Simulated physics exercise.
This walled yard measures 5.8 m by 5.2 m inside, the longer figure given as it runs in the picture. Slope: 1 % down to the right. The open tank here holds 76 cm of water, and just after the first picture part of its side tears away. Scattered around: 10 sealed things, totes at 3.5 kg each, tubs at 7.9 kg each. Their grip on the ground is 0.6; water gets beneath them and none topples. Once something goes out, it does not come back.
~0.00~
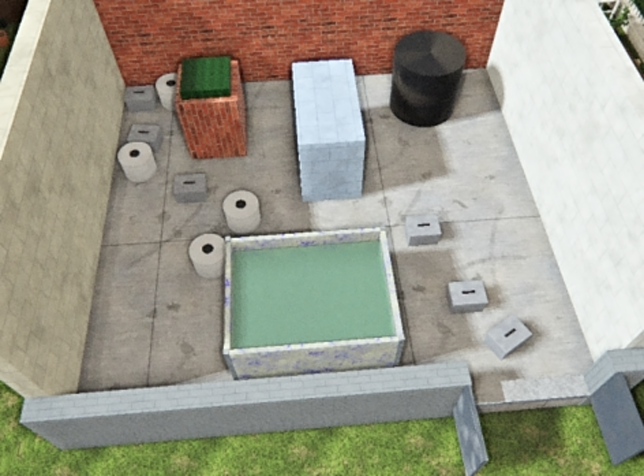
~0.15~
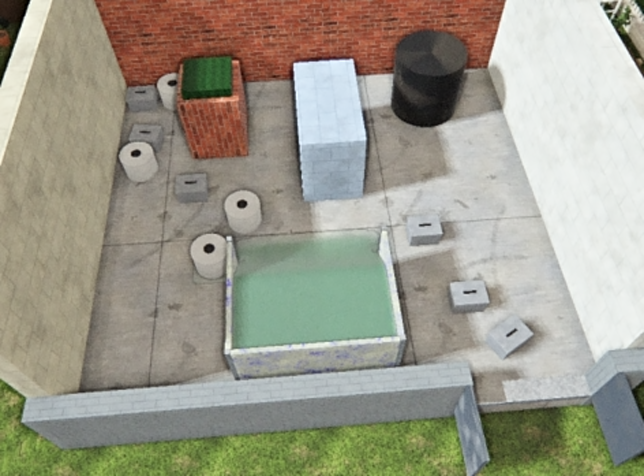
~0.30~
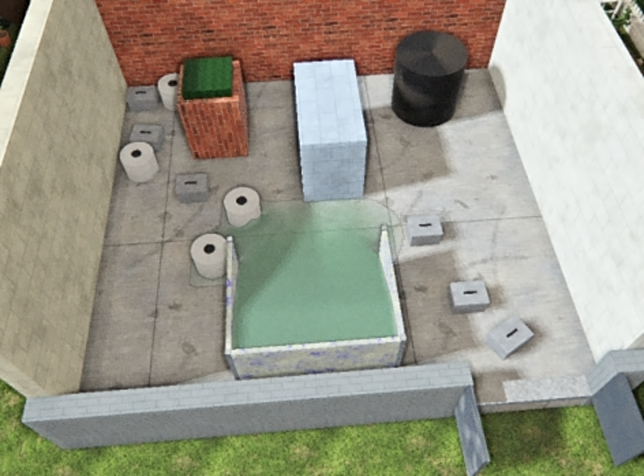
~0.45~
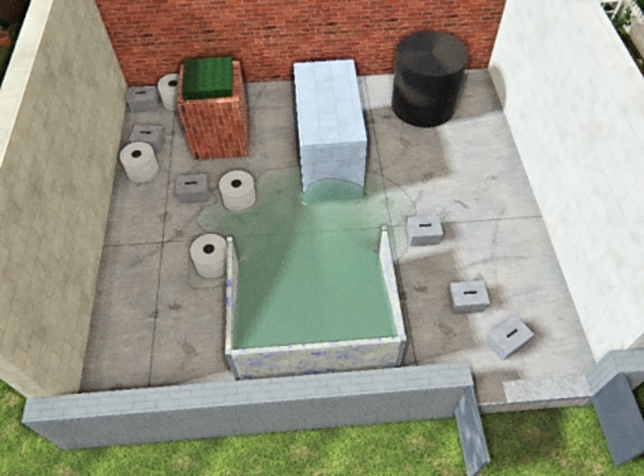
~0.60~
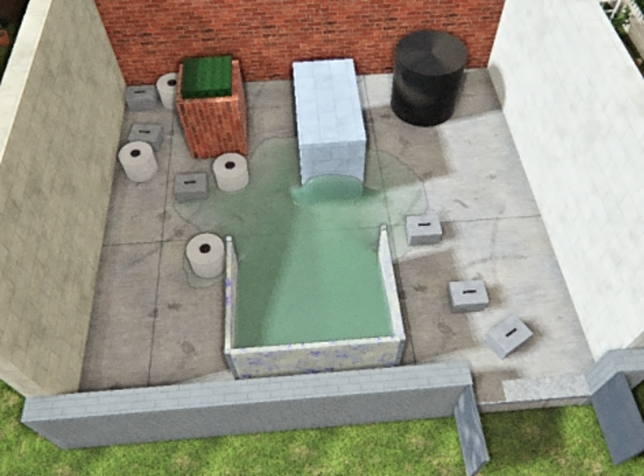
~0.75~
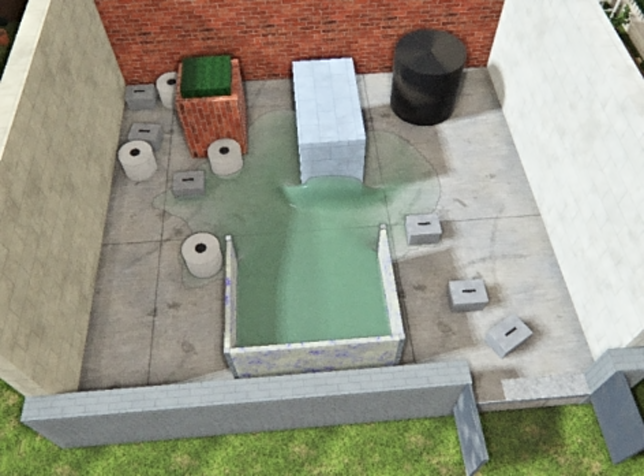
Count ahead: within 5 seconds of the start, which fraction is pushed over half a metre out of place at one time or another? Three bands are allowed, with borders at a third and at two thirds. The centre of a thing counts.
That would be two thirds or more of them.
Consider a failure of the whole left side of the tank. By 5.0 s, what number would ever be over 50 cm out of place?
Then 7 of them would.
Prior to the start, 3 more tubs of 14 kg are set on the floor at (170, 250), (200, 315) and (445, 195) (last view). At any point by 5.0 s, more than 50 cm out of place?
Order as given: Stays inside it, stays inside it, goes farther.
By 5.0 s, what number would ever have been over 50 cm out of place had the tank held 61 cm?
7.
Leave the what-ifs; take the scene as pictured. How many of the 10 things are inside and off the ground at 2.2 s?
I'd say 5 of them.
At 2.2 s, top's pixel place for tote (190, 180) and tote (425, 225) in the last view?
Roughly (169, 116), then roughly (455, 267).
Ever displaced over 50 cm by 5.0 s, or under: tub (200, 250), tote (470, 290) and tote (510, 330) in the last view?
The first is inside the limit, the second inside the limit, and the third inside the limit.
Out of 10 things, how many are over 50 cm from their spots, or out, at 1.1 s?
By then 1.
After 1.1 s 1 of 10 are over 50 cm from their spots; 1 afloat.
After 2.2 s 5 of 10 are over 50 cm from their spots; 5 afloat.
After 3.5 s 5 of 10 are over 50 cm from their spots; 5 afloat.
After 5.0 s 5 of 10 are over 50 cm from their spots, and 7 have been at some point; 5 afloat.
